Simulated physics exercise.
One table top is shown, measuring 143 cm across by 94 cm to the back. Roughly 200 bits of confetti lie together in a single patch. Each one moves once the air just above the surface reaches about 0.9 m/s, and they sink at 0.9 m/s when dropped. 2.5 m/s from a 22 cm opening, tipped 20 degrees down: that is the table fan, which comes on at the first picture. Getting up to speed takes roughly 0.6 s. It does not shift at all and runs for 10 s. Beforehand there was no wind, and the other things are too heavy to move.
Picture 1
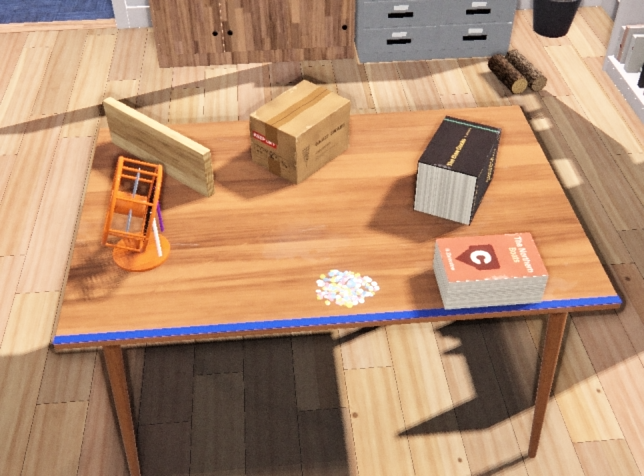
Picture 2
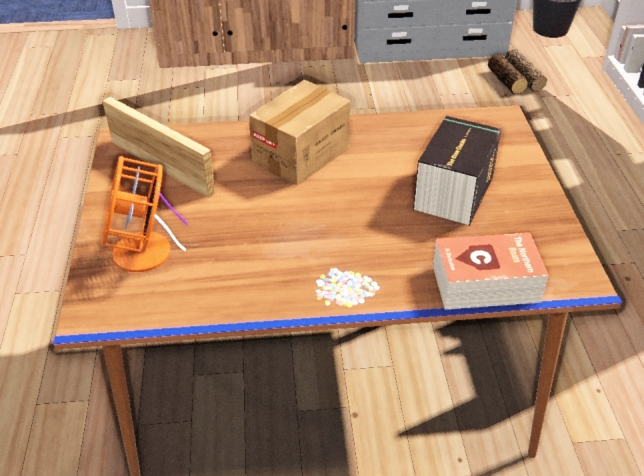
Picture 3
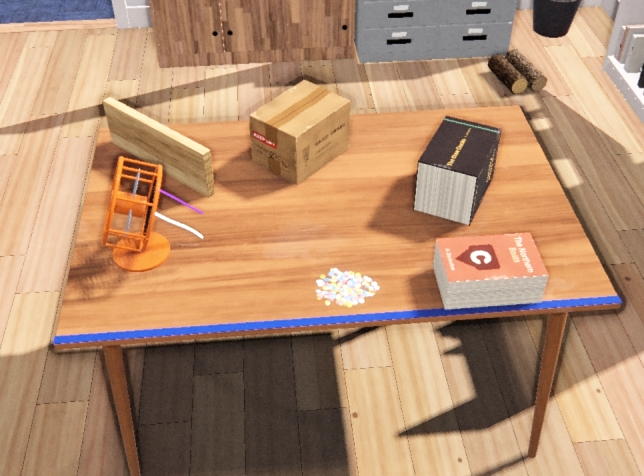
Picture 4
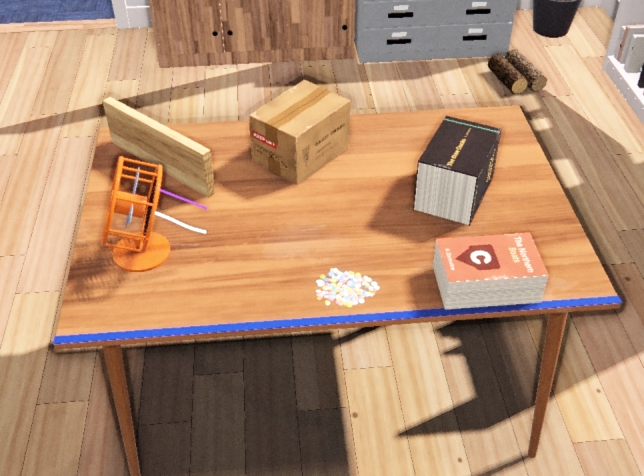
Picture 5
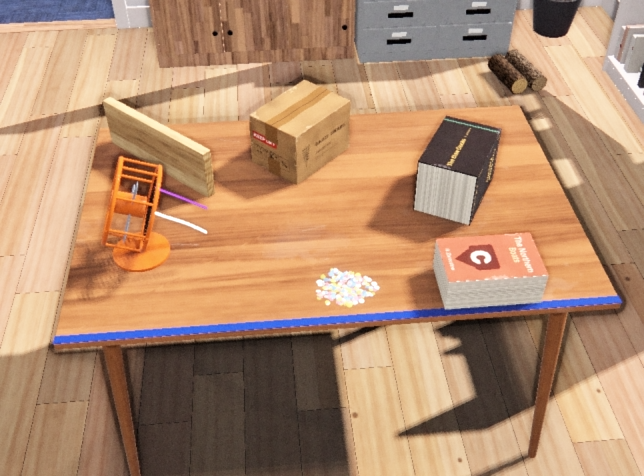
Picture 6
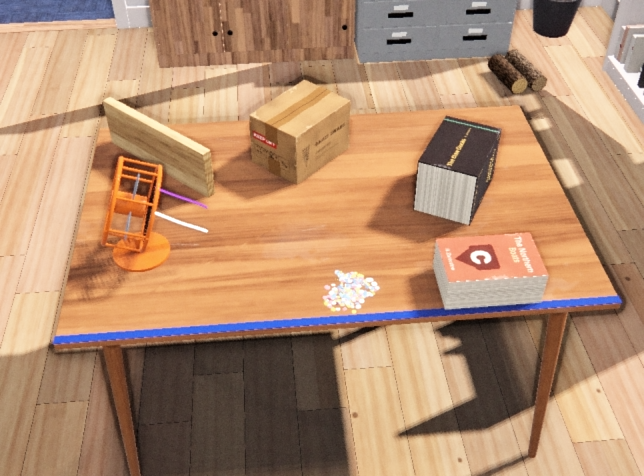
A wooden table with a blue front edge stands on a plank floor, seen from above and in front by a still camera. An orange fan and a wooden board sit at left, a cardboard box behind, pale confetti near the front, and black and orange books at right. Purple and white streamers swing out rightward from the fan, then some confetti shifts slightly right.
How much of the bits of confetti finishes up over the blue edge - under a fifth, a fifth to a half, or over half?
Over half.
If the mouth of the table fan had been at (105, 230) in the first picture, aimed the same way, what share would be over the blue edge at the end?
I'd expect close to 90 per cent.
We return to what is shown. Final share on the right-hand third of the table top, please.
It comes out near 0 in a hundred.
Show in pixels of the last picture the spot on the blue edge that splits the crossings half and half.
(404, 319).
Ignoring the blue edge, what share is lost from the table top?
My best guess is roughly 0 %.
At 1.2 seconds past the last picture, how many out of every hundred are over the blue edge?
I'd say near 100 per cent by then.
Then, 1.2 s after the last picture, 0 % are on the move or not yet settled, 100 % are over the blue edge.
Then, 2.4 s after the last picture, 0 % are on the move or not yet settled, 100 % are over the blue edge.
Then, 4.7 s after the last picture, 0 % are on the move or not yet settled, 100 % are over the blue edge.
Then, 9.2 s after the last picture, at the end, 100 % are over the blue edge.
